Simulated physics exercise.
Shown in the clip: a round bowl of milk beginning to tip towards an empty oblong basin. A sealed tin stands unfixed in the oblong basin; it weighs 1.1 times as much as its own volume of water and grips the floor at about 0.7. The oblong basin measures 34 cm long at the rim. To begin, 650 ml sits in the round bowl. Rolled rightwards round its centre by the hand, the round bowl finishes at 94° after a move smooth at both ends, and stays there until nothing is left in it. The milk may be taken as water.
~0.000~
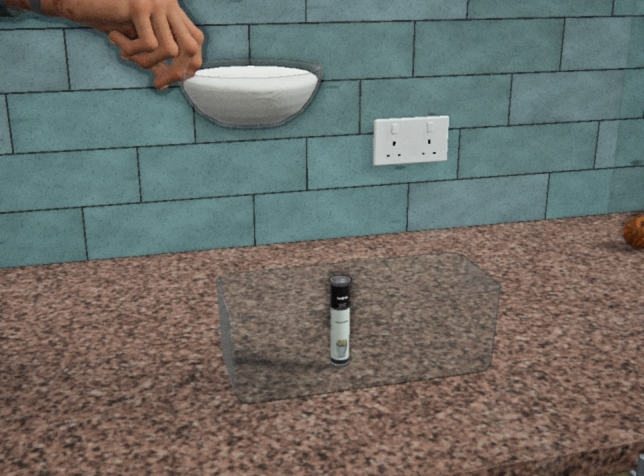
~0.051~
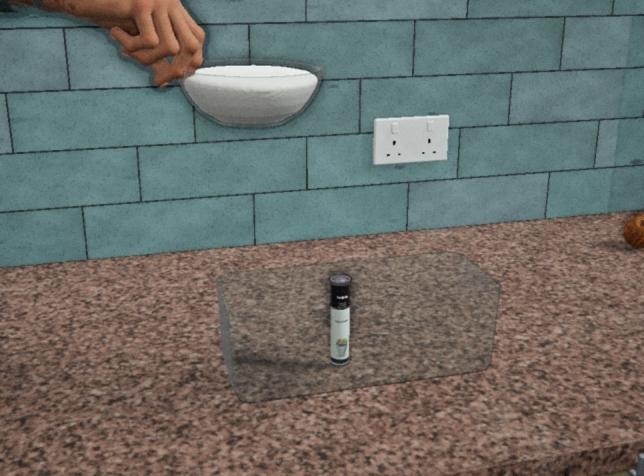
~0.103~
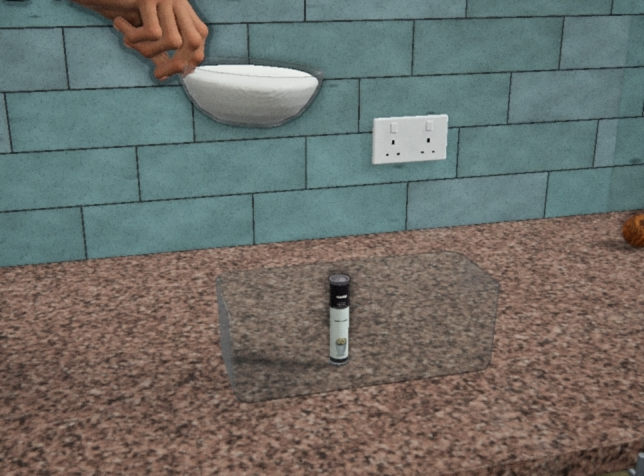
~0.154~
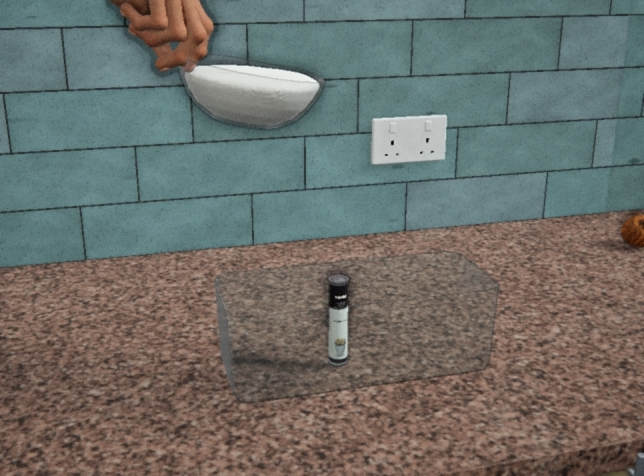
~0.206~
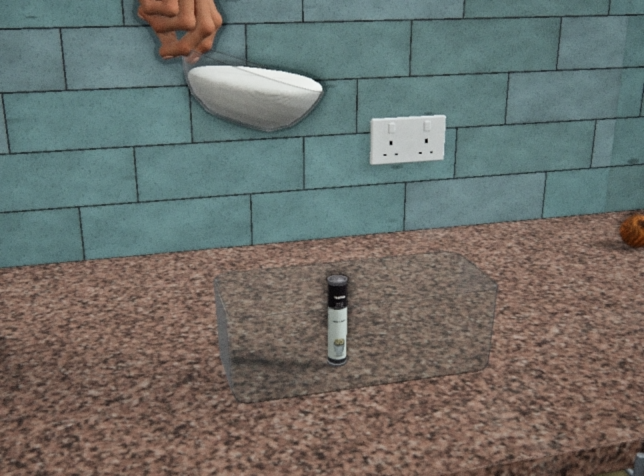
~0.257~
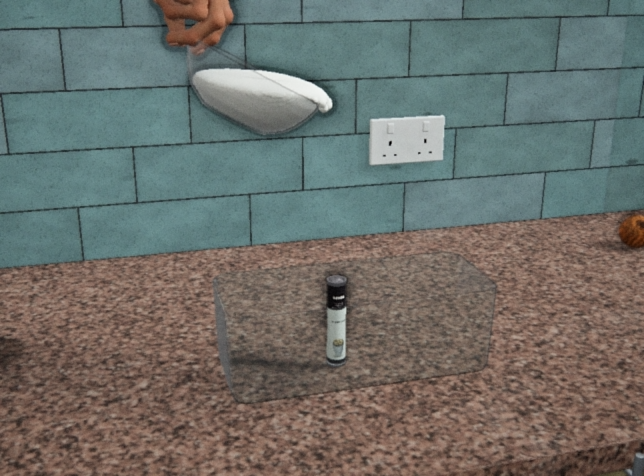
A hand held a white bowl of milk level above a clear oblong basin with a small dark-topped tin by it, then slowly tilted the bowl rightwards until milk reached its right edge.
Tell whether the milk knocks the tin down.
The milk knocks it down.
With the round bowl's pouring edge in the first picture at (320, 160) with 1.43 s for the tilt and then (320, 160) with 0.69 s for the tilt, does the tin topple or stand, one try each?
The tin stays vertical the first time and stays vertical the second time.
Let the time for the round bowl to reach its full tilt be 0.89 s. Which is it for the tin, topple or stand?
Outcome - the tin comes down.
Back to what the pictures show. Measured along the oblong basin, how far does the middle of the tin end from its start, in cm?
The middle of the tin ends some 7.5 cm along the basin.
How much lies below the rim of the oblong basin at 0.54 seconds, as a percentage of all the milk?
Roughly 22 per cent.
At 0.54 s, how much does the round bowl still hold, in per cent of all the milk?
I'd estimate some 10 % remains.
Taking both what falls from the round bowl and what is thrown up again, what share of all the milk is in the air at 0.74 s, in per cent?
Close to 10 per cent.
After 0.54 s the tilt is 83° and 10 per cent is still to pour; the tin stands where it began.
After 0.74 s the tilt is 94° and 0 per cent is still to pour; the tin leans 10°.
After 0.96 s the tilt is 94° and 0 per cent is still to pour; the tin lies on its side.
After 1.19 s the tilt is 94° and 0 per cent is still to pour; the tin lies on its side.
In the end the tin lies on its side.
